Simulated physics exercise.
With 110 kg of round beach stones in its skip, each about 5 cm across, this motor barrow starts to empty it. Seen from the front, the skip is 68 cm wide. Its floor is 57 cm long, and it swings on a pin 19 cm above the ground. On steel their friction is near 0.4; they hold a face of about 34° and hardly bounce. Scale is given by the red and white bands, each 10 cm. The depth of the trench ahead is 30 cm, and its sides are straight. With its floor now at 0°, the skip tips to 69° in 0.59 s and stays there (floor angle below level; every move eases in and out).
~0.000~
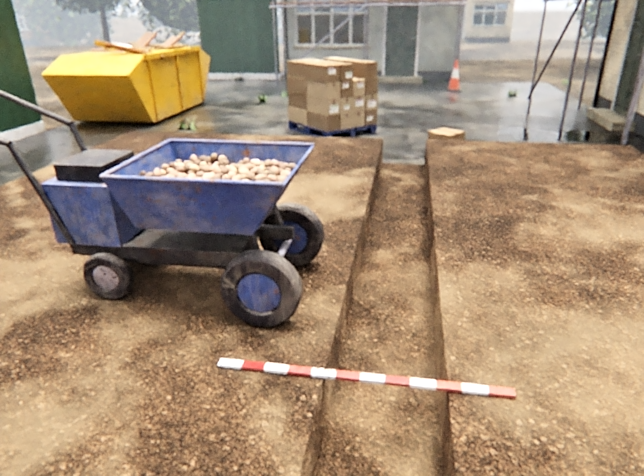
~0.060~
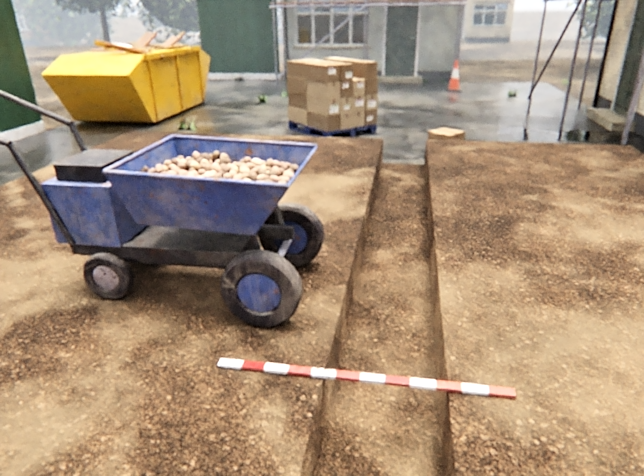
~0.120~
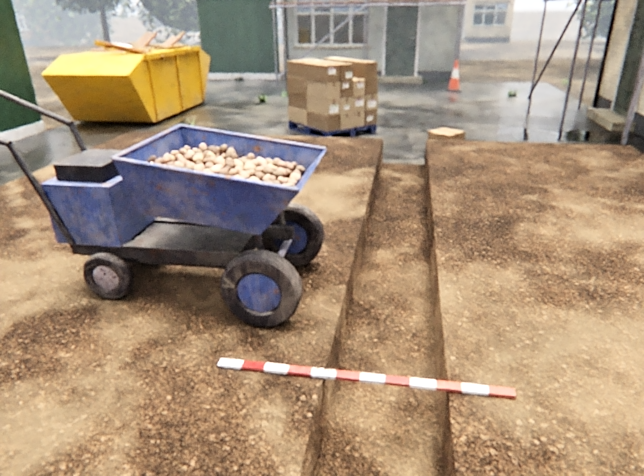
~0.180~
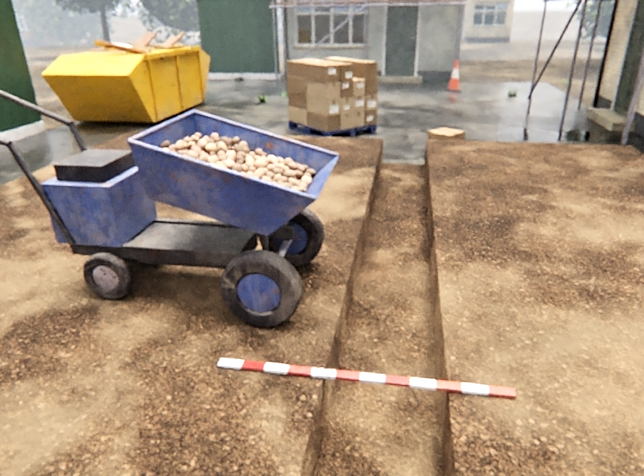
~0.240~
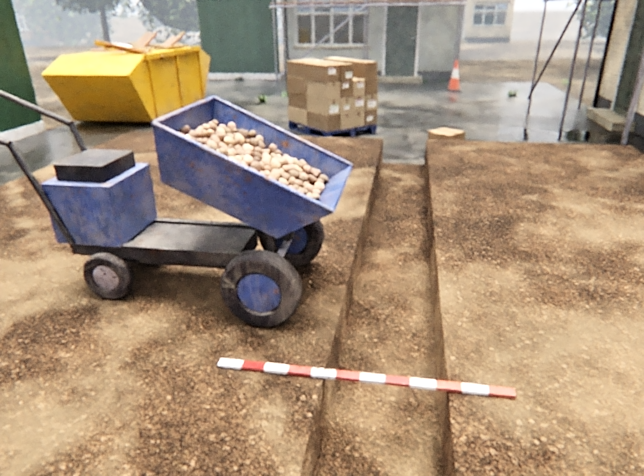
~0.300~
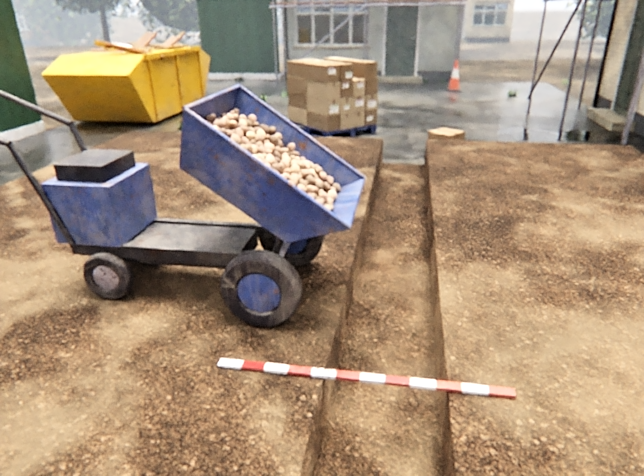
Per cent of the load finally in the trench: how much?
Approx. 55 %.
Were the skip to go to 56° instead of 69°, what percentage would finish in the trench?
In that case near 40 per cent.
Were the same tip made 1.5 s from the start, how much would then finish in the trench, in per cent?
That would give about 85 percent.
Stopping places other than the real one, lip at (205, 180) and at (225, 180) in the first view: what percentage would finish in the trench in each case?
Some 95 and some 100 per cent, in that order.
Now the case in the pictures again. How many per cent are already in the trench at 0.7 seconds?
Around 20 per cent of it, at that instant.
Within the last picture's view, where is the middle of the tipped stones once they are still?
(433, 334).
After 0.4 s the floor is at 58°; 100 % in the skip; the foremost stones are at (355, 244).
After 0.7 s the floor is at 69°; 77 % in the skip, 22 % in the trench, 1 % past the trench; the foremost stones are at (448, 291).
After 1.0 s the floor is at 69°; 17 % in the skip, 37 % in the trench, 46 % past the trench; the foremost stones are at (623, 313).
After 3.0 s the floor is at 69°; 0 % in the skip, 55 % in the trench, 45 % past the trench; the foremost stones are past the picture's edge.
